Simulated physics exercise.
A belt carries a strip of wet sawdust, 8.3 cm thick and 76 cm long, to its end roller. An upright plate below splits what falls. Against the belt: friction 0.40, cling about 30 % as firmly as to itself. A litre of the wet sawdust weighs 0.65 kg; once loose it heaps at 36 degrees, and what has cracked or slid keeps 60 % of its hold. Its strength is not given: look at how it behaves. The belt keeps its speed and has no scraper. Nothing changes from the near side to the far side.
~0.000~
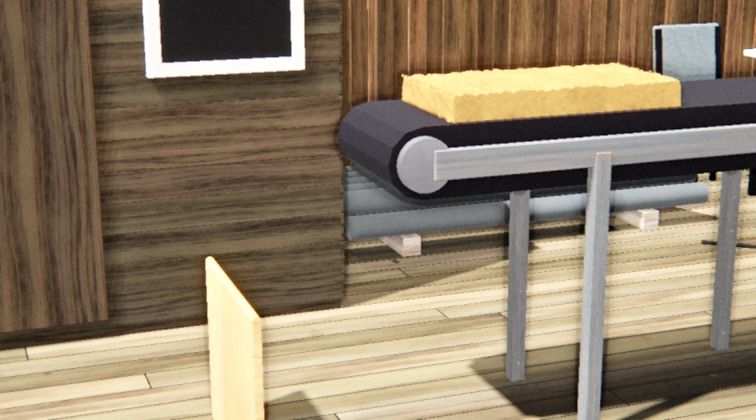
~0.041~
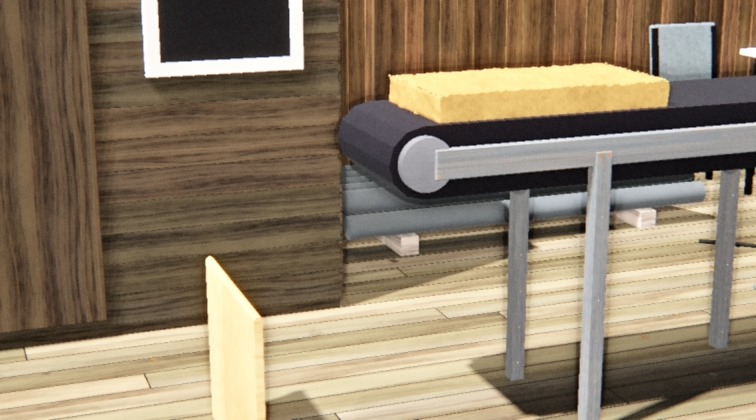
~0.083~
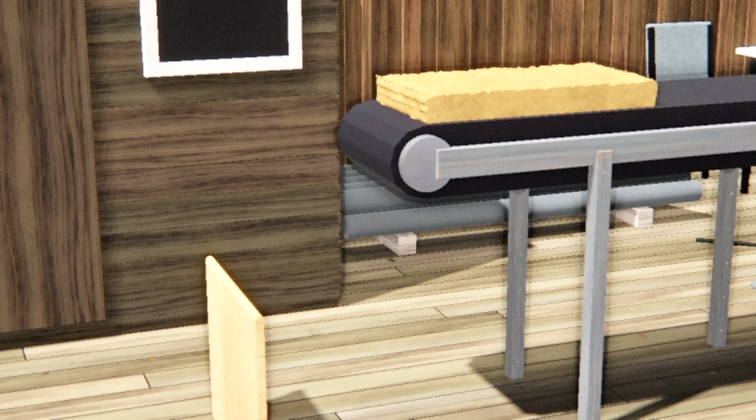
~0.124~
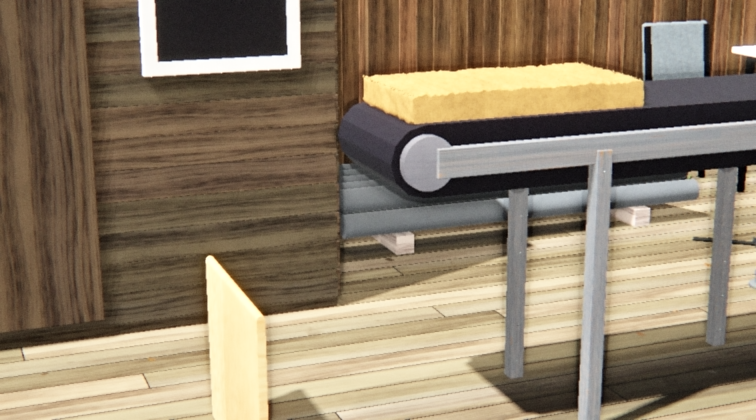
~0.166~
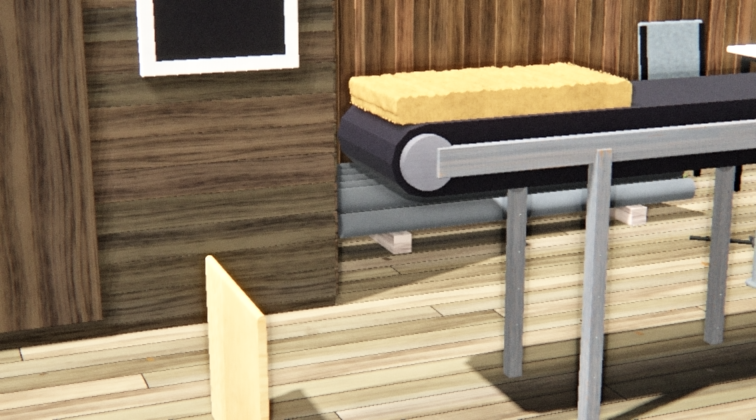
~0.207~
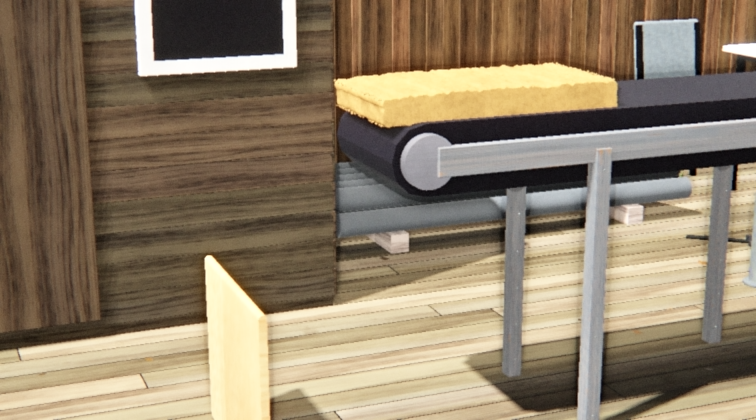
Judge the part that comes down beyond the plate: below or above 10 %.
The result is below 10 %.
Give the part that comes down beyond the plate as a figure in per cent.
About 0 %.
By 0.43 s, 0 % is beyond the plate's line.
By 0.69 s, 0 % is beyond the plate's line.
By 0.95 s, 0 % is beyond the plate's line.
By 1.22 s, 0 % is beyond the plate's line.
By 2.41 s, at the end, 0 % is beyond the plate's line.
